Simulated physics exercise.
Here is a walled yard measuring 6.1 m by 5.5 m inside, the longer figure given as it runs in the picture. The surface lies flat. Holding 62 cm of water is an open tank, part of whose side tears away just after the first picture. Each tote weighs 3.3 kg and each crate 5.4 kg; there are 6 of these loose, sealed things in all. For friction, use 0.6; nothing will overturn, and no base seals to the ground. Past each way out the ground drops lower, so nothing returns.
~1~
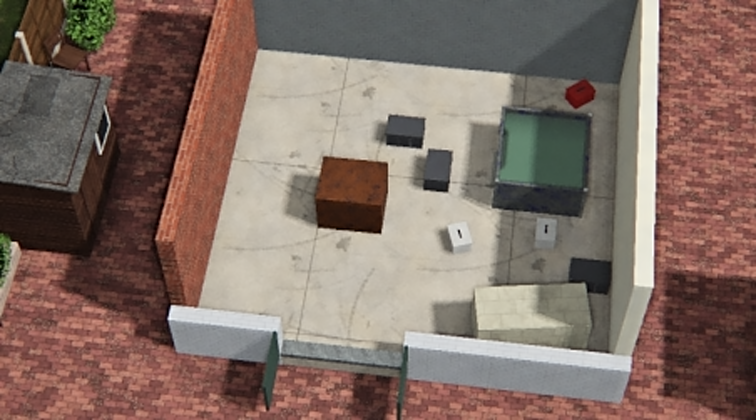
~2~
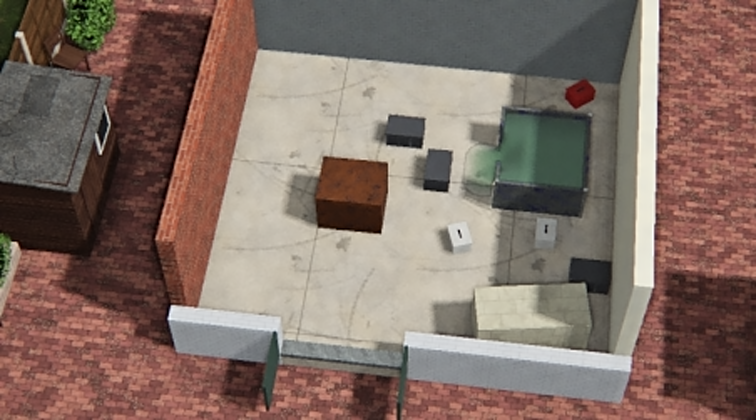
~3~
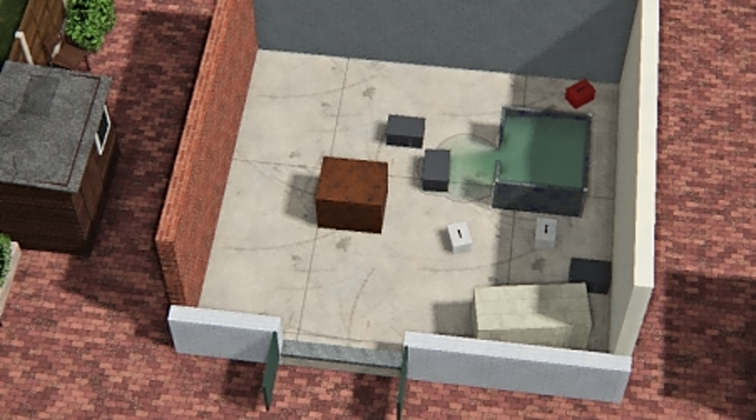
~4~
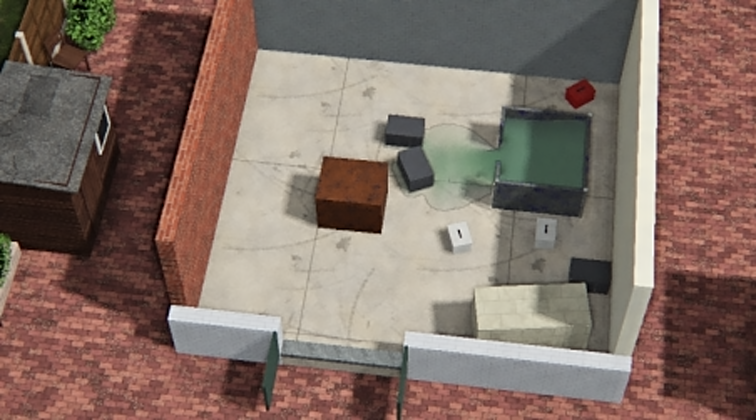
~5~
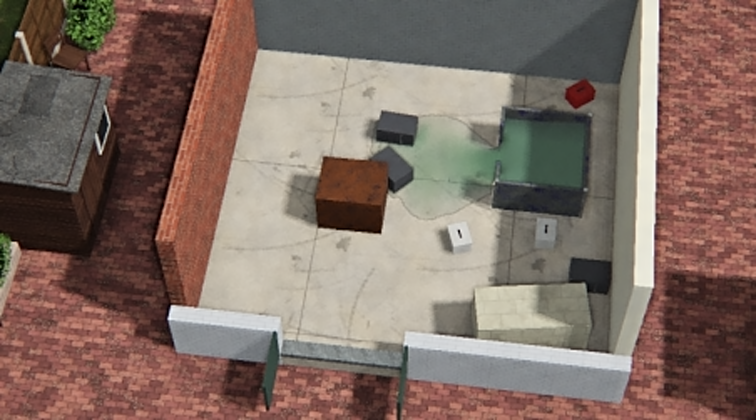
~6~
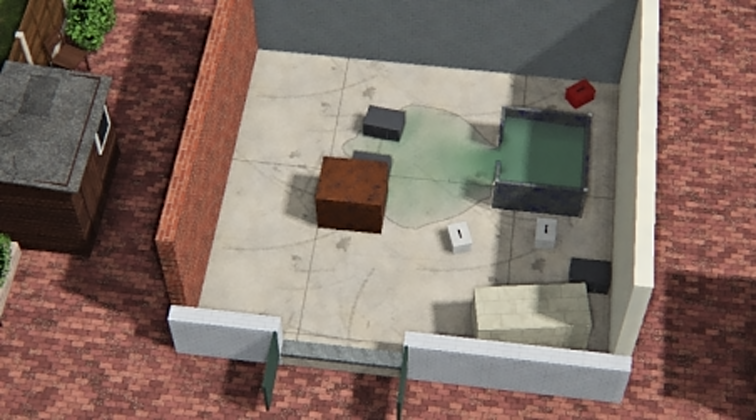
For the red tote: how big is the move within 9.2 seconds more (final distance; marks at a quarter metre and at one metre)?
It is pushed partway.
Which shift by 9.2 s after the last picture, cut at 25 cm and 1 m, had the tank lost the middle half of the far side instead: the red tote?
The red tote is swept a long way.
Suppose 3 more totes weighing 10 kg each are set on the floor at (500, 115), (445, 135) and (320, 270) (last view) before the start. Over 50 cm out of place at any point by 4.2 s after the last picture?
Taking them in order: Not far enough, far enough and not far enough.
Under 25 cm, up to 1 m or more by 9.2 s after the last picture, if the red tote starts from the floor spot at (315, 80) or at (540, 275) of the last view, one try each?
From the first place it goes well off; from the second it is barely disturbed.
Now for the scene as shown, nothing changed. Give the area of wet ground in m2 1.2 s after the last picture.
I'd put it close to 17 m2.
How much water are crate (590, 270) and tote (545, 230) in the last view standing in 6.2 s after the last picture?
First roughly 0 cm, second roughly 0 cm.
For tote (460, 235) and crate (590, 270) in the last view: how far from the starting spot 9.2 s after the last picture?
In that order: 0 cm, 0 cm.
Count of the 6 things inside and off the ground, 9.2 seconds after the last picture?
My tally comes to 3.
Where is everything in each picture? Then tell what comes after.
The first picture shows the red tote at (581, 90) rests on the ground; 1.9 m2 under water; 0 of 6 have shifted.
The second picture shows the red tote at (581, 90) rests on the ground; water covers 2.3 m2; 0 of 6 have shifted.
The third picture shows the red tote at (581, 90), on the bottom; 2.8 m2 under water; 0 of 6 have shifted.
The fourth picture shows the red tote at (581, 90) rests on the ground; water covers 3.5 m2; 1 of 6 have shifted.
The fifth picture shows the red tote at (581, 90) rests on the ground; water covers 4.4 m2; 2 of 6 have shifted.
The sixth picture shows the red tote at (581, 90) rests on the ground; 5.6 m2 under water; 2 of 6 have shifted.
Then, 1.2 s after the last picture the red tote is near (581, 90), 0.0 m from its start, aground; 0 of 6 are out; 2 afloat.
Then, 3.8 s after the last picture the red tote is near (581, 90), 0.0 m from its start, aground; 0 of 6 are out; 2 afloat.
Then, 6.2 s after the last picture the red tote is near (581, 90), 0.0 m from its start, aground; 0 of 6 are out; 2 afloat.
Then, 9.2 s after the last picture the red tote is near (607, 97), 0.4 m from its start, afloat; 0 of 6 are out; 3 afloat.
